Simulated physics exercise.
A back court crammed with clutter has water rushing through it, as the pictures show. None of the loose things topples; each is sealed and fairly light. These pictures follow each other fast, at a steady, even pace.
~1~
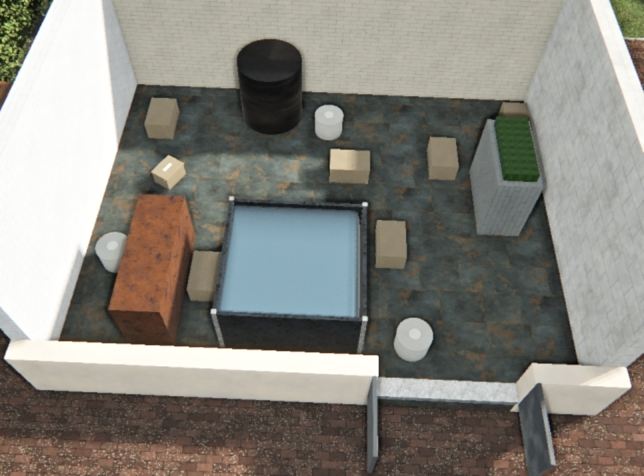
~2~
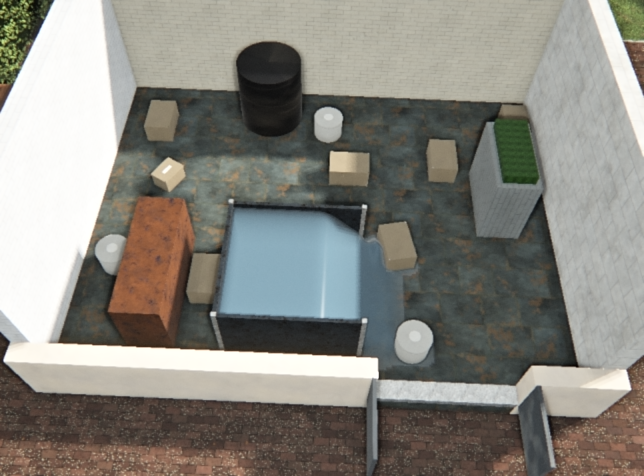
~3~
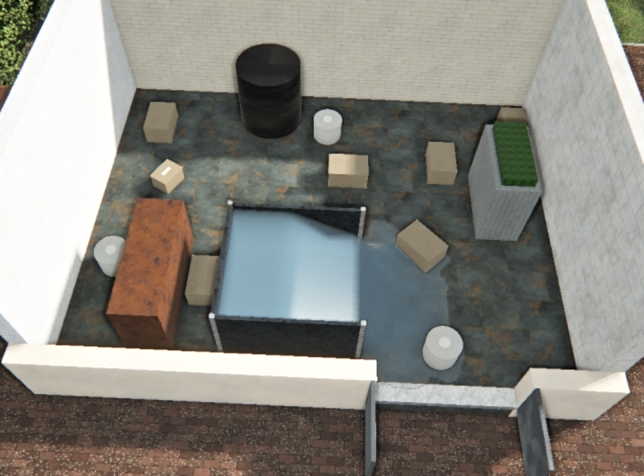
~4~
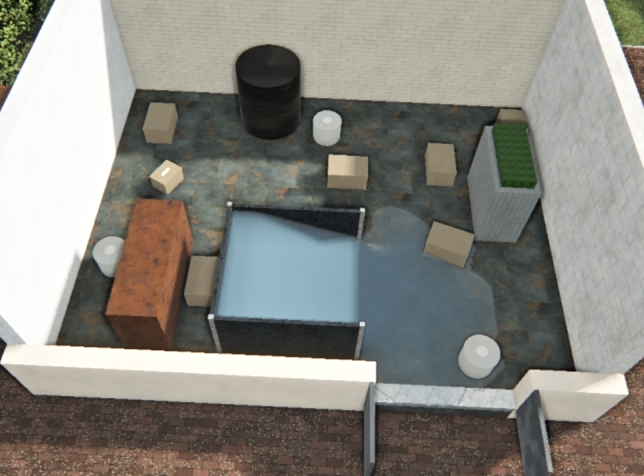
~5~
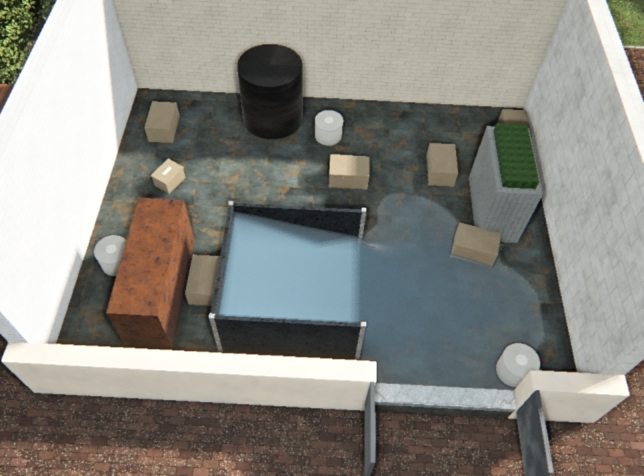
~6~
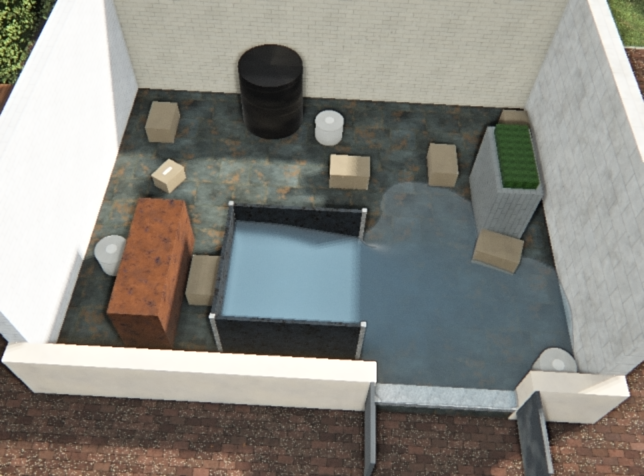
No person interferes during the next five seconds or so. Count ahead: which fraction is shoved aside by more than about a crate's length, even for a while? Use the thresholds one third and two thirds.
I'd put it between one third and two thirds.
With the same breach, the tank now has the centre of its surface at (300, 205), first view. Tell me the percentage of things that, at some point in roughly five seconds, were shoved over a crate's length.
About 50 per cent.
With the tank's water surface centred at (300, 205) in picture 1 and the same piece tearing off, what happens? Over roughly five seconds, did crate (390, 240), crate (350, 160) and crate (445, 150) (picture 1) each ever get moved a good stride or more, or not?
Object by object, in turn: Travelled a good distance, lingered near its place, travelled a good distance.
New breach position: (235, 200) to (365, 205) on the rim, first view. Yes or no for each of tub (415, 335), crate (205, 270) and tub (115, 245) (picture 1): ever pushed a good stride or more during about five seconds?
Object by object: Short of it, short of it, covered the distance.
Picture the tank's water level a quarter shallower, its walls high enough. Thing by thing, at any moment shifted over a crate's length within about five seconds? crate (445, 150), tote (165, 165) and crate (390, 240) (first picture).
Per item, in order: Cleared the mark; missed the mark; cleared the mark.
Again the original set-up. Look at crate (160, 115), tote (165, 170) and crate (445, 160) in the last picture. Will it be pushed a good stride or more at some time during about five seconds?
Here's how it goes one after another: Remained close, remained close and traveled a good way.
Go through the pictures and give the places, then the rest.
In the first picture, a tub at (415, 334) rests on the ground; a crate at (392, 238), on the bottom; 0 of 10 have shifted.
In the second picture, a tub at (415, 336), on the bottom; a crate at (398, 240) rests on the ground, close to its start; 1 of 10 have shifted.
In the third picture, a tub at (445, 343), on the bottom, a stride from its start; a crate at (423, 240) rests on the ground, a stride from its start; 2 of 10 have shifted.
In the fourth picture, a tub at (482, 351) rests on the ground, a stride from its start; a crate at (451, 238) rests on the ground, a stride from its start; 2 of 10 have shifted.
In the fifth picture, a tub at (521, 360), on the bottom, a stride from its start; a crate at (478, 239) rests on the ground, a stride from its start; 2 of 10 have shifted.
In the sixth picture, a tub at (558, 365) rests on the ground, far from its start; a crate at (500, 246), on the bottom, far from its start; 2 of 10 have shifted.
A moment on, 2 of 10 are well off their spots; 2 afloat.
Next, 3 of 10 are well off their spots; 3 afloat.
Later, 4 of 10 are well off their spots; 2 afloat.
In the end, 6 of 10 are well off their spots, and 6 have been at some point; 5 afloat.
